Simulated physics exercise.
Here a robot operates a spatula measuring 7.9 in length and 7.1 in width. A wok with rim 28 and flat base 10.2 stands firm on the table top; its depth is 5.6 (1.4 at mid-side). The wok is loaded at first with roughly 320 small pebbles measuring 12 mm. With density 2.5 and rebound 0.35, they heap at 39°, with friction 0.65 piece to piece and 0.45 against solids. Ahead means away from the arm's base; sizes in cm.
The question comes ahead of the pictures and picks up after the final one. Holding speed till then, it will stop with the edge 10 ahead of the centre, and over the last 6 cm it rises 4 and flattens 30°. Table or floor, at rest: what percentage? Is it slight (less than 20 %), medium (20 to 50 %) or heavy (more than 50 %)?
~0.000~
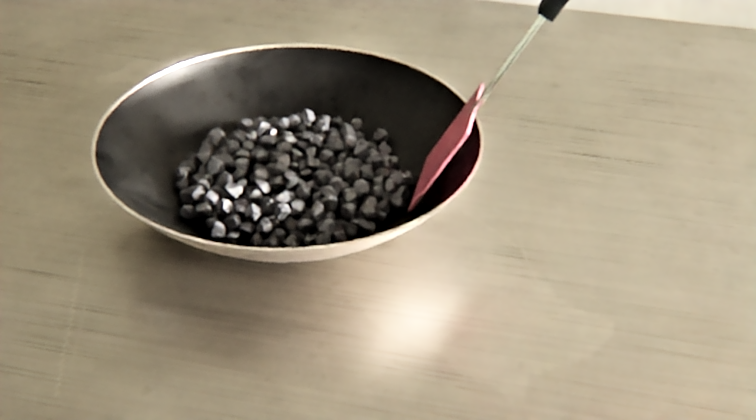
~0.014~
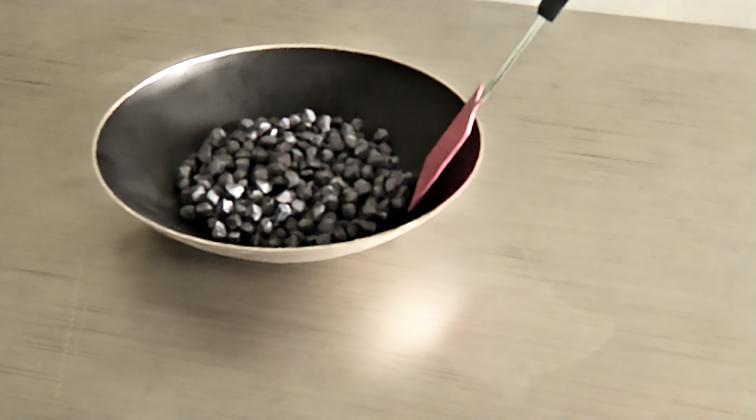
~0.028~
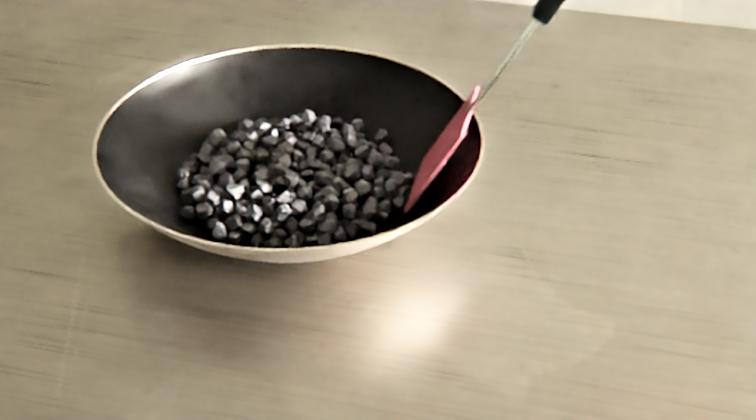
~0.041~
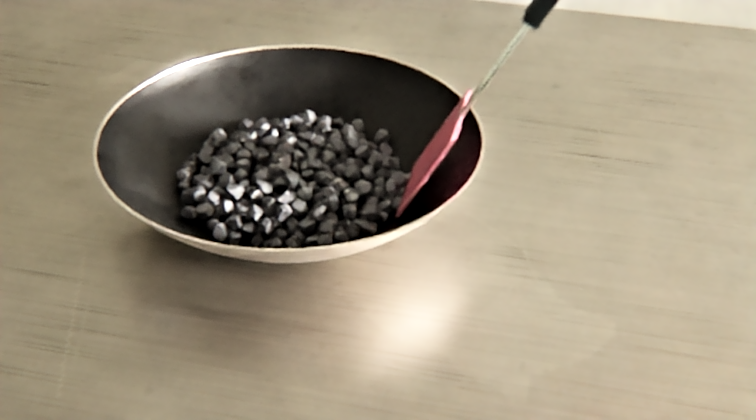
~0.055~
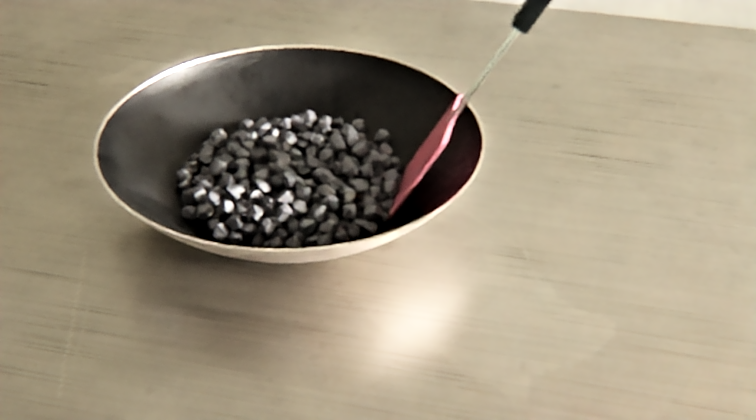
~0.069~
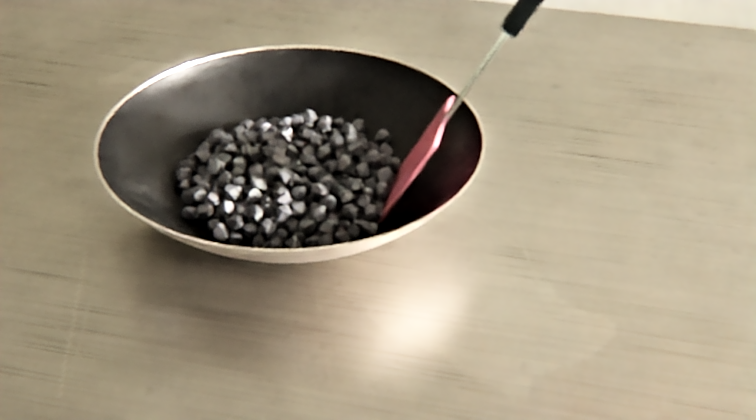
Slight.
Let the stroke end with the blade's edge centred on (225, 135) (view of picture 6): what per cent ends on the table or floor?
Estimate: Approx. 0 %.
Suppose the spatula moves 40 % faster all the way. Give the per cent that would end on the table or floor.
Then roughly 20 percent.
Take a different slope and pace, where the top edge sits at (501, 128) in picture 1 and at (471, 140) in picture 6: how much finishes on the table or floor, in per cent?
Some 10 percent ends up on the table or floor.
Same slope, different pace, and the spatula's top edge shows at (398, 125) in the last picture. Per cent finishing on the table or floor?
Expect some 40 per cent there.
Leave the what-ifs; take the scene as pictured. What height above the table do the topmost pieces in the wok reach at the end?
It reaches about 6.5 cm.
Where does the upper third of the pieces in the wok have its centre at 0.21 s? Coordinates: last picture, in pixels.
Centre estimated at around (213, 157).
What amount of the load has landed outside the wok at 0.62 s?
10 per cent.
By 0.21 s, sloping 62°, highest piece 5 above the table; 320 in the wok.
By 0.35 s, sloping 53°, highest piece 7 above the table; 317 in the wok, 3 on the blade or in flight.
By 0.62 s, sloping 32°, highest piece 7 above the table; 283 in the wok, 36 on the table or floor, 1 on the blade or in flight.
By 1.67 s, sloping 32°, highest piece 6 above the table; 282 in the wok, 38 on the table or floor.
Final count, 282 in the wok, 38 on the table or floor. That is 12 % on the table or floor.
